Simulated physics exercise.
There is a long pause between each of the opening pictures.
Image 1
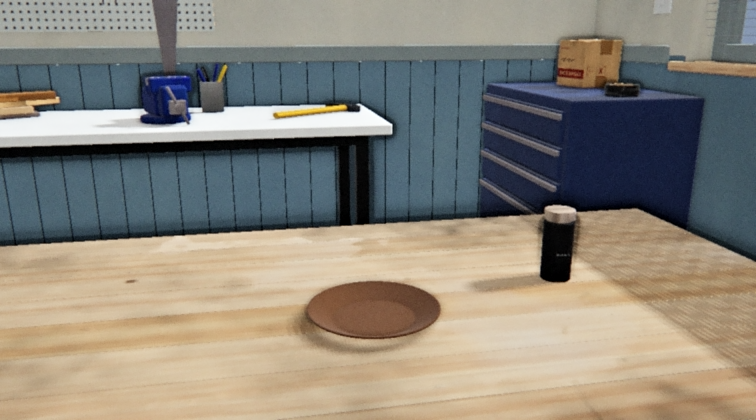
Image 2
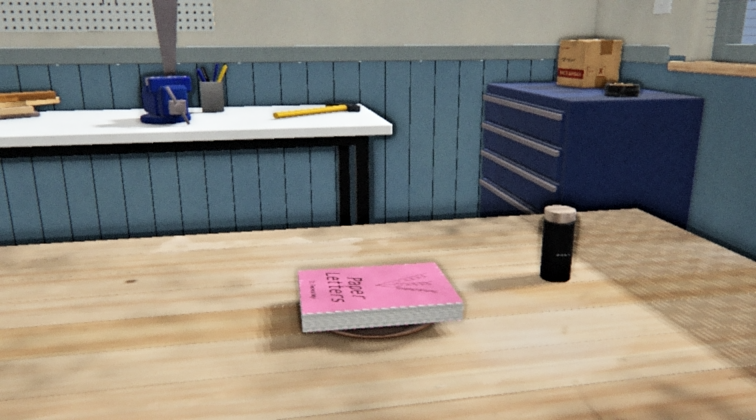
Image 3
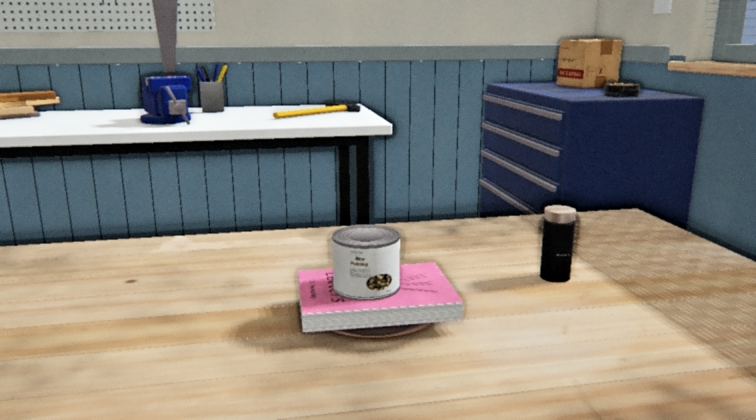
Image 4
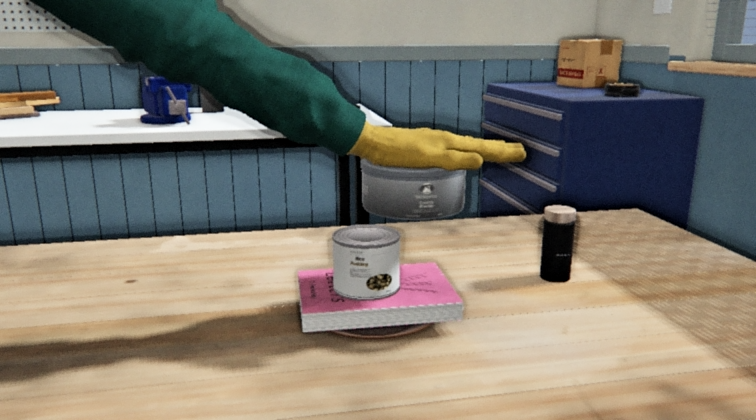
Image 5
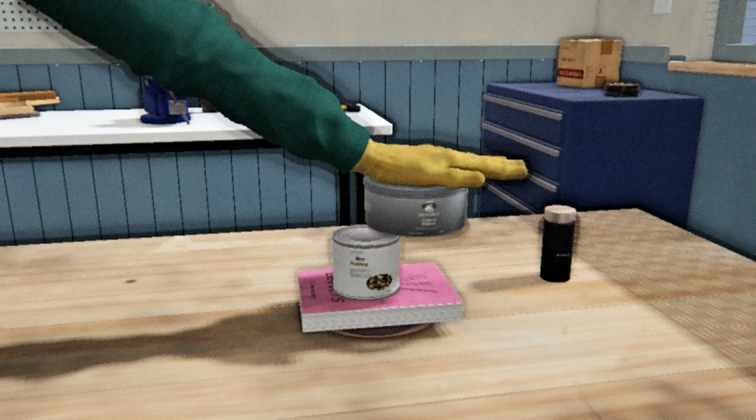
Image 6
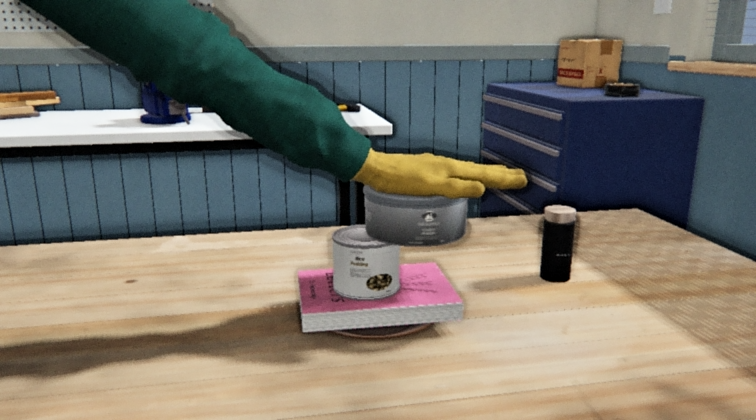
A pink book, then a white tub, appear stacked on a brown plate beside a black shaker; a gloved hand then lowers a grey tub slightly until it rests off-centre to the right on the white tub, still held.
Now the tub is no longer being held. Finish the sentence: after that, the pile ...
The pile collapses.
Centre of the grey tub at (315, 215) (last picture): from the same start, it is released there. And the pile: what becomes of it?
Then it loses its balance.
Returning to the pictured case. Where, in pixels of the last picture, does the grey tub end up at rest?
The object finishes somewhere near (429, 232).
Then, 0.20 s past the last view, grey tub rocked 20° from its first pose near (422, 216).
Then, 0.30 s past the last view, grey tub now fallen.
Then, 0.60 s past the last view, nothing new.
Finally, fallen, grey tub; the other 4 still in place. Final places as the last picture's camera would see them, grey tub near (429, 233). The pile loses its balance.
